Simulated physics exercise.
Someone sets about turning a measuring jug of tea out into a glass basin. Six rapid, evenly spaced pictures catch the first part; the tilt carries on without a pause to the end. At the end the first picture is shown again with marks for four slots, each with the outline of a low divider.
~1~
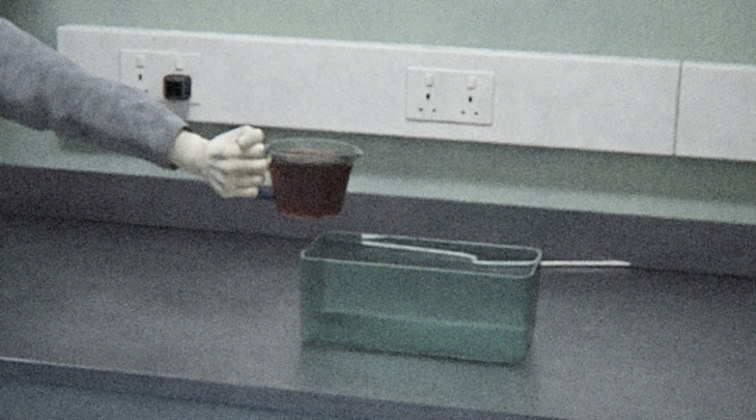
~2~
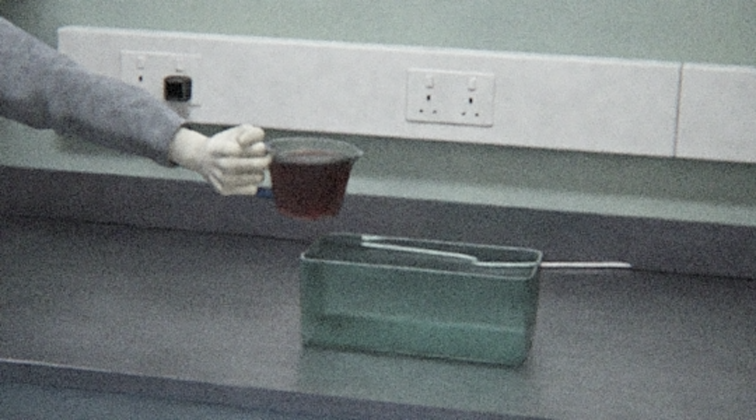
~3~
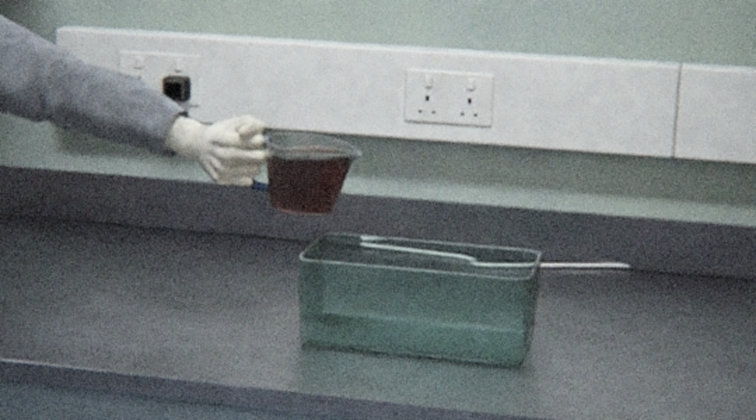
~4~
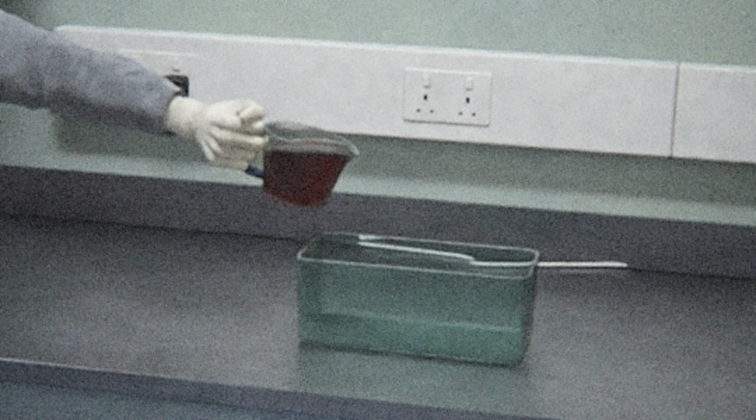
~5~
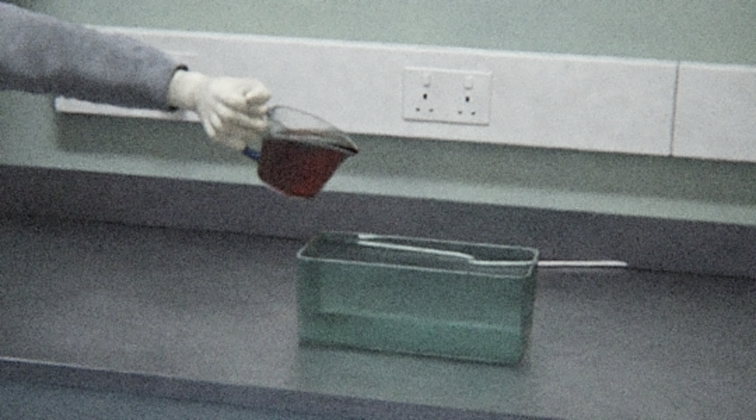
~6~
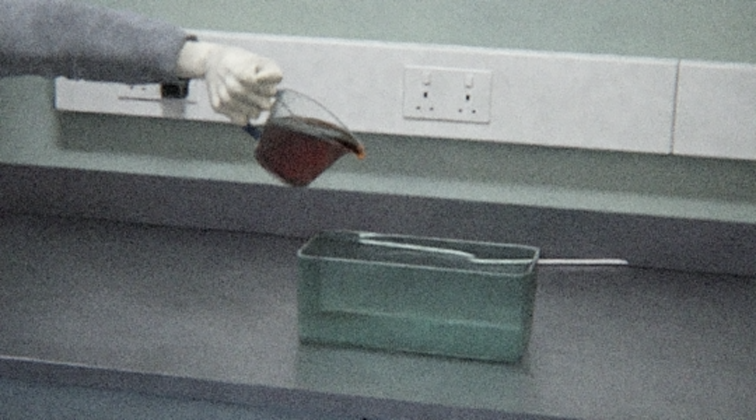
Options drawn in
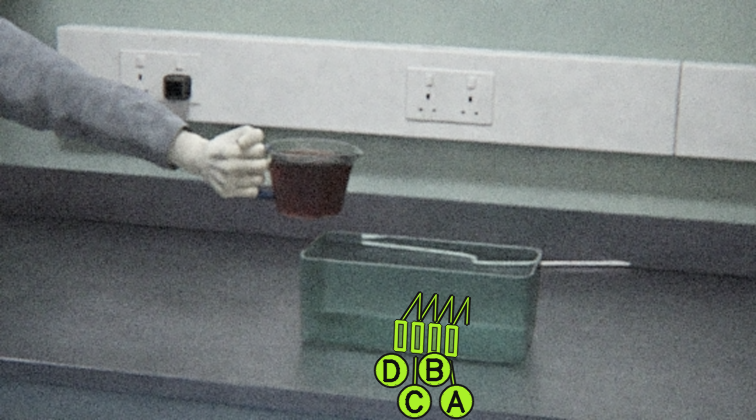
Gloved hand holding a measuring jug of dark reddish tea above a glass basin, then tilting it rightward until tea reaches the lip.
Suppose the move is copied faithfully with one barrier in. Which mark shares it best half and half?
Position B.
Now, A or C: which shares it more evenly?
That is position C.
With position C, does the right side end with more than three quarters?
No, it does not.
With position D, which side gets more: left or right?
The right one.
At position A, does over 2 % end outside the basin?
Yes, it does.
On the marked copy, A at (449, 361); B at (432, 359); C at (415, 357); D at (399, 355).
Choosing A, about 83 % ends left of the wall and 11 % right of it; 6 % is lost outside.
Choosing B, about 57 % ends left of the wall and 39 % right of it; 5 % is lost outside.
Choosing C, about 27 % ends left of the wall and 65 % right of it; 7 % is lost outside.
Choosing D, about 15 % ends left of the wall and 78 % right of it; 7 % is lost outside.
